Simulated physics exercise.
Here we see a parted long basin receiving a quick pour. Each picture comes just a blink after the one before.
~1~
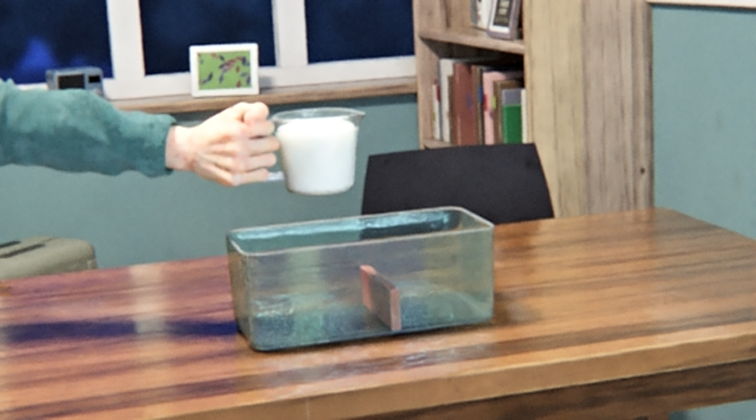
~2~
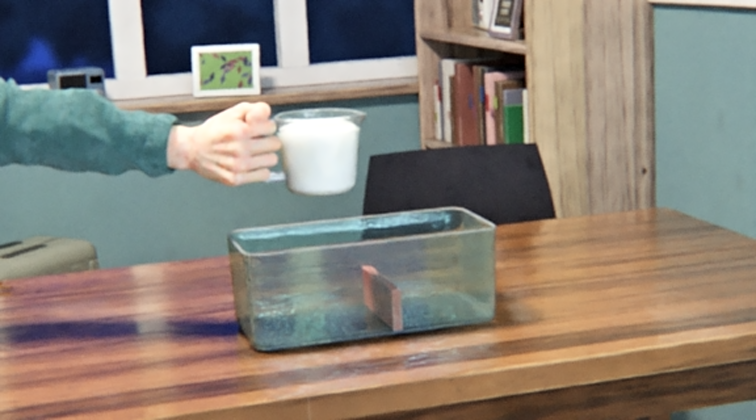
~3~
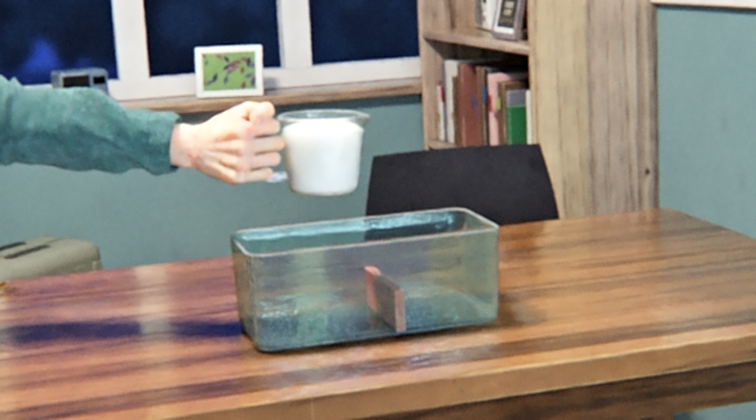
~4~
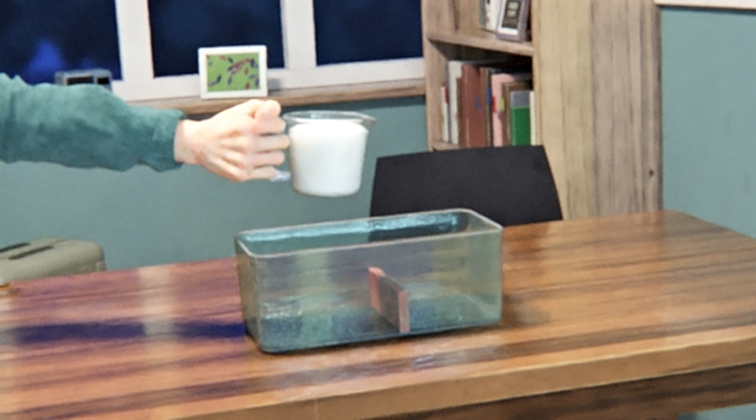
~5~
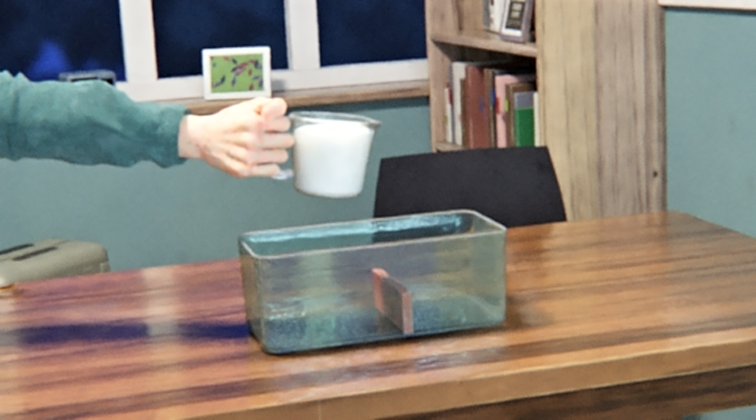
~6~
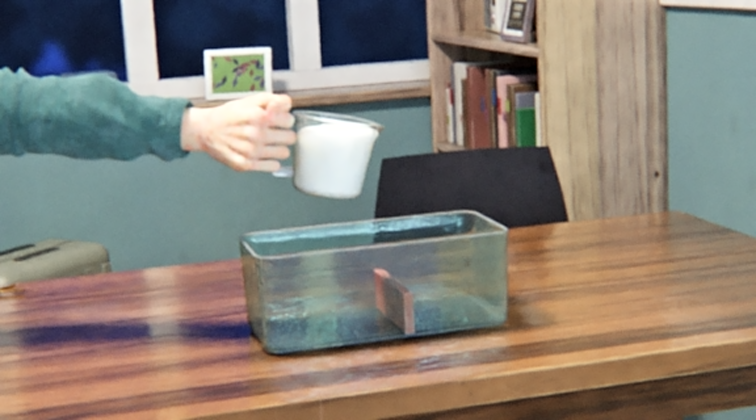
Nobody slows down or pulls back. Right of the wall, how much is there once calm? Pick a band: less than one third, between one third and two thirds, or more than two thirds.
It is more than two thirds.
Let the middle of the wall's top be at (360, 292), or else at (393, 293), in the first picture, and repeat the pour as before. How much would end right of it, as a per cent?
You'd get roughly 95 per cent the first time and roughly 85 per cent the second.
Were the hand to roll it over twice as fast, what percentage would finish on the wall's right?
Roughly 95 percent.
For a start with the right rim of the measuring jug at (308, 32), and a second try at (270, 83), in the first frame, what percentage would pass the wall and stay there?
The first start yields 65 per cent, the second 5 per cent.
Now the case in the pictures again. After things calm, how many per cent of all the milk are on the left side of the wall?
I'd estimate around 5 per cent.
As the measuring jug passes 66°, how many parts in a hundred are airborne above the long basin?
Some 20 per cent, I'd say.
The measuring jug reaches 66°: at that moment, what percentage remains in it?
About 70 per cent.
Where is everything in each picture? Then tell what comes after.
In the first frame, it leans 0°; its right rim is at (364, 112); the milk meets the walls at (277, 129) and (354, 122); the long basin's rim runs from (234, 245) to (477, 218); the wall's top is at (379, 278).
In the second frame, it leans 0°; its right rim is at (366, 113); the milk meets the walls at (279, 129) and (355, 123).
In the third frame, it leans 2°; its right rim is at (370, 115); the milk meets the walls at (283, 130) and (359, 124).
In the fourth frame, it leans 4°; its right rim is at (375, 118); the milk meets the walls at (287, 131) and (364, 125).
In the fifth frame, it leans 8°; its right rim is at (381, 122); the milk meets the walls at (293, 132) and (370, 127).
In the sixth frame, it leans 12°; its right rim is at (384, 126); the milk meets the walls at (296, 133) and (375, 128).
A moment on, the measuring jug is tipped part way and 69 per cent is still to pour, 0 is left of the wall and 11 right of it.
Next, the measuring jug is tipped on its side and 14 per cent is still to pour, 1 is left of the wall and 75 right of it.
Then the measuring jug is tipped right over and 0 per cent is still to pour, 3 is left of the wall and 95 right of it.
Later the measuring jug is tipped right over and 0 per cent is still to pour, 4 is left of the wall and 95 right of it.
Finally, 4 per cent lies left of the wall, 95 right of it and 1 outside.
